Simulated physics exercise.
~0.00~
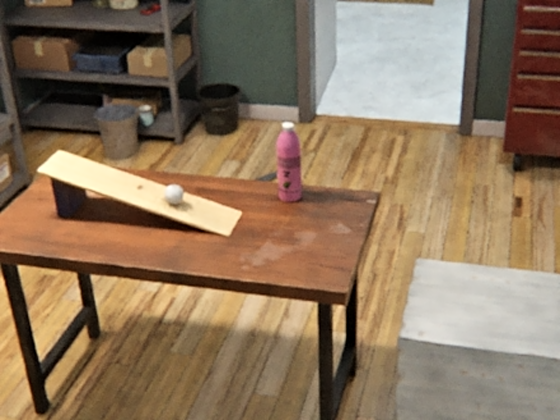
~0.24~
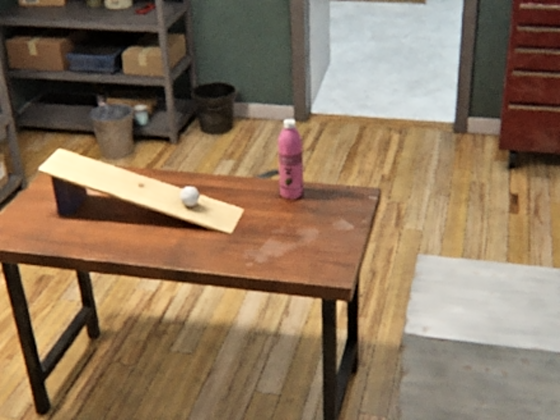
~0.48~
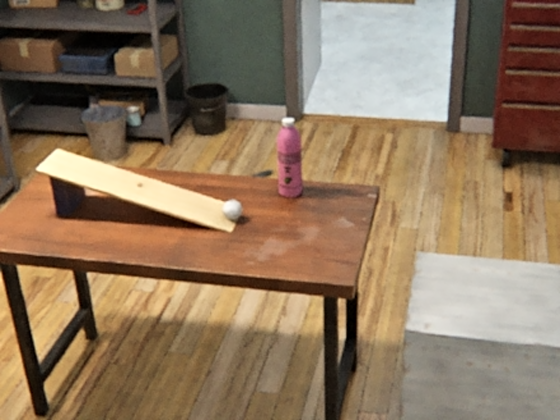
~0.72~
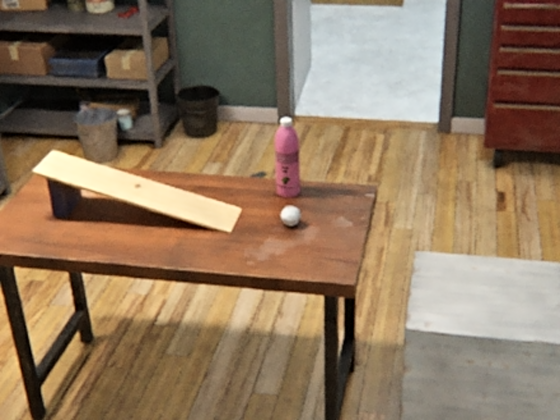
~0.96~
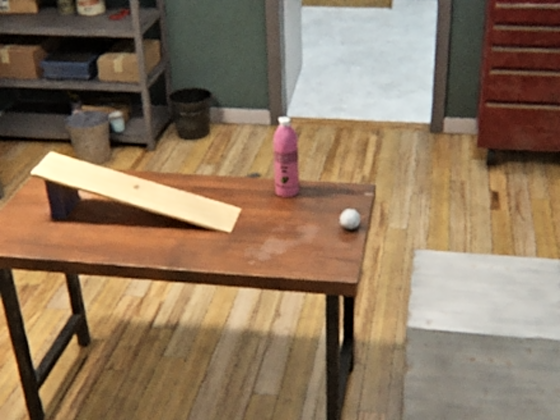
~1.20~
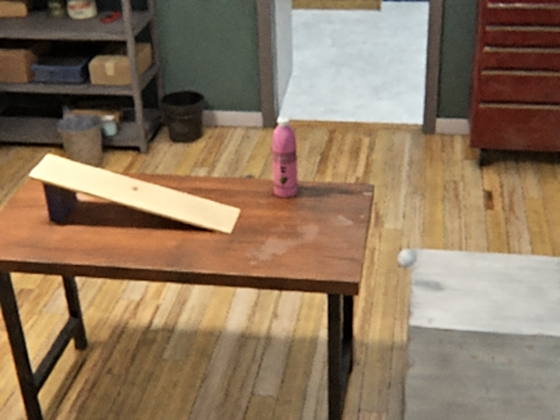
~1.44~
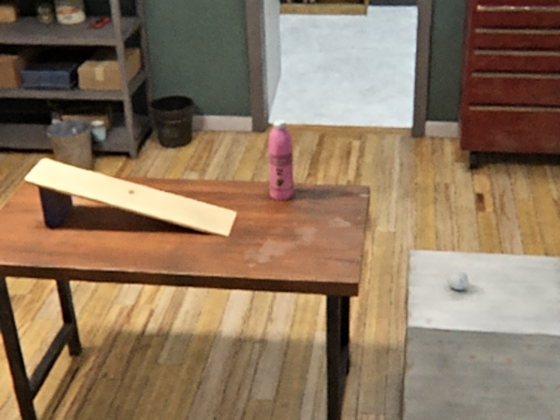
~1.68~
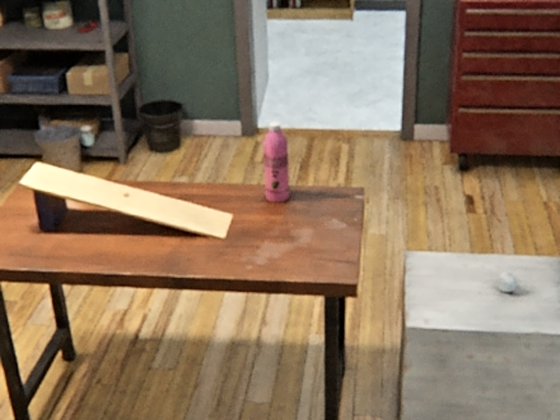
A small white onion rolled down a wooden ramp on a table, passed in front of a pink bottle that stayed put, and shot off the right edge, clearing the gap and ending up on the lower grey top beyond.
